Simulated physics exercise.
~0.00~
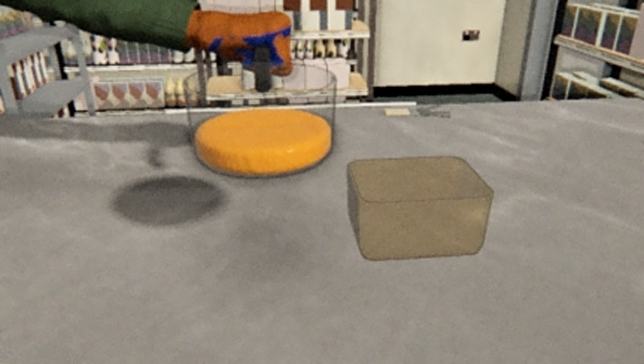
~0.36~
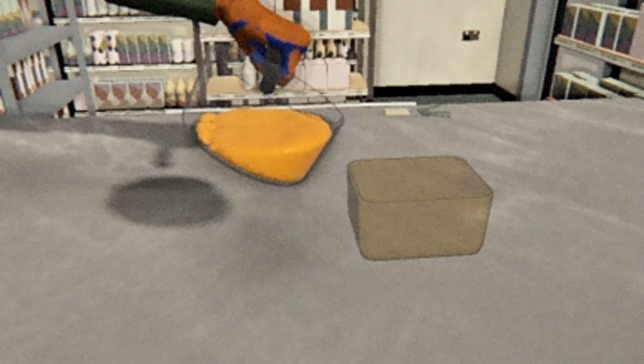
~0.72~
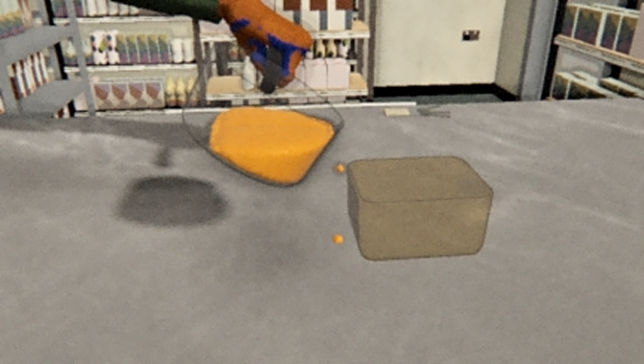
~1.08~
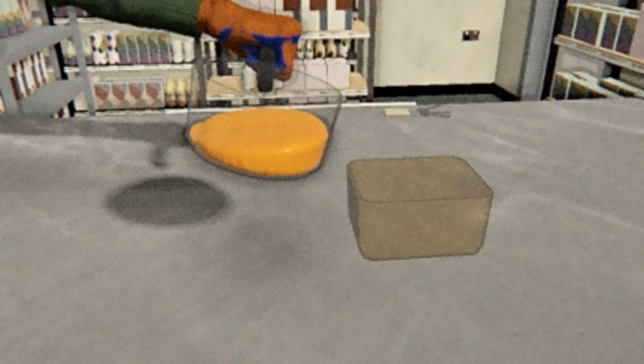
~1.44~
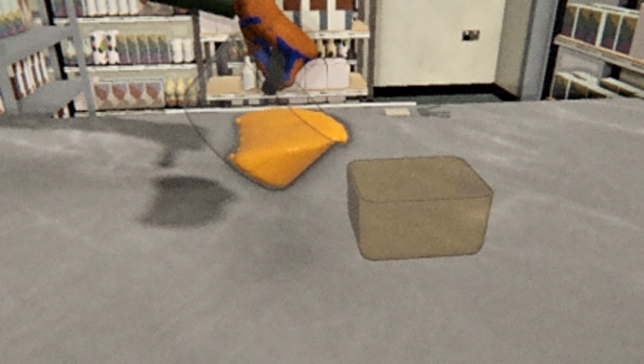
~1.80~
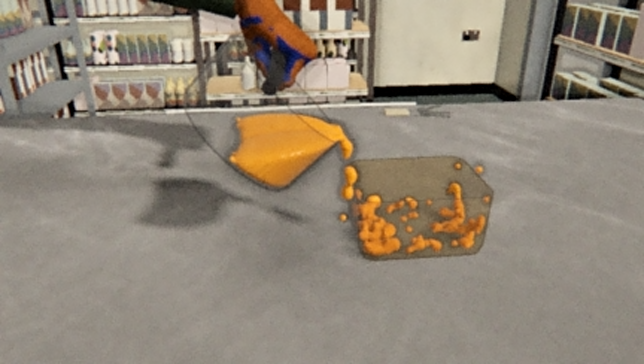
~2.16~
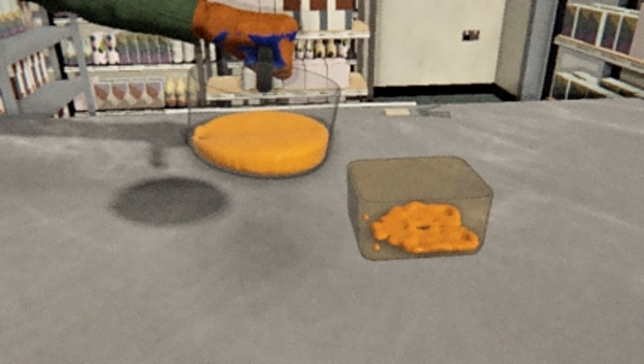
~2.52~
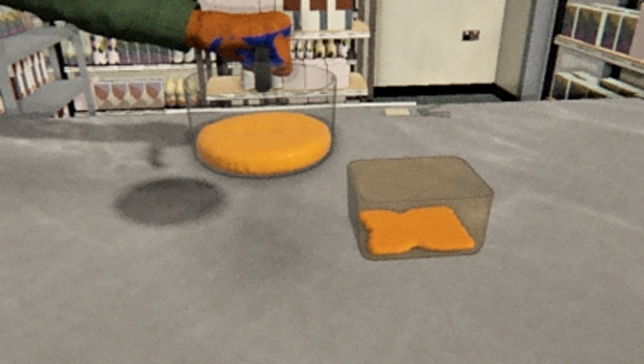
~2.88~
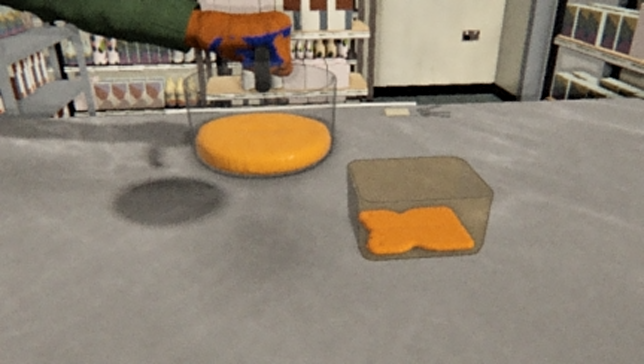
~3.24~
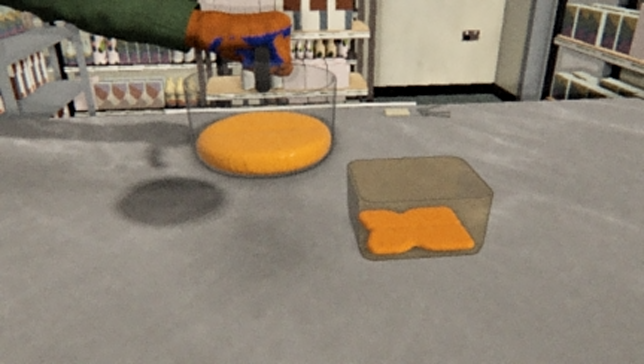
At first, a gloved hand holds a clear, round container of orange juice above a grey worktop, left of an empty, see-through oblong tub. The hand tips the container to the right, and a couple of small orange drops fall beside the tub. It eases back partway, then tilts further than before, sending juice over the rim and splashing into the tub. The container turns back towards level as the juice in the tub gathers together. By the end, the container is upright, still holding plenty of juice, while a shallow orange layer rests in the tub.
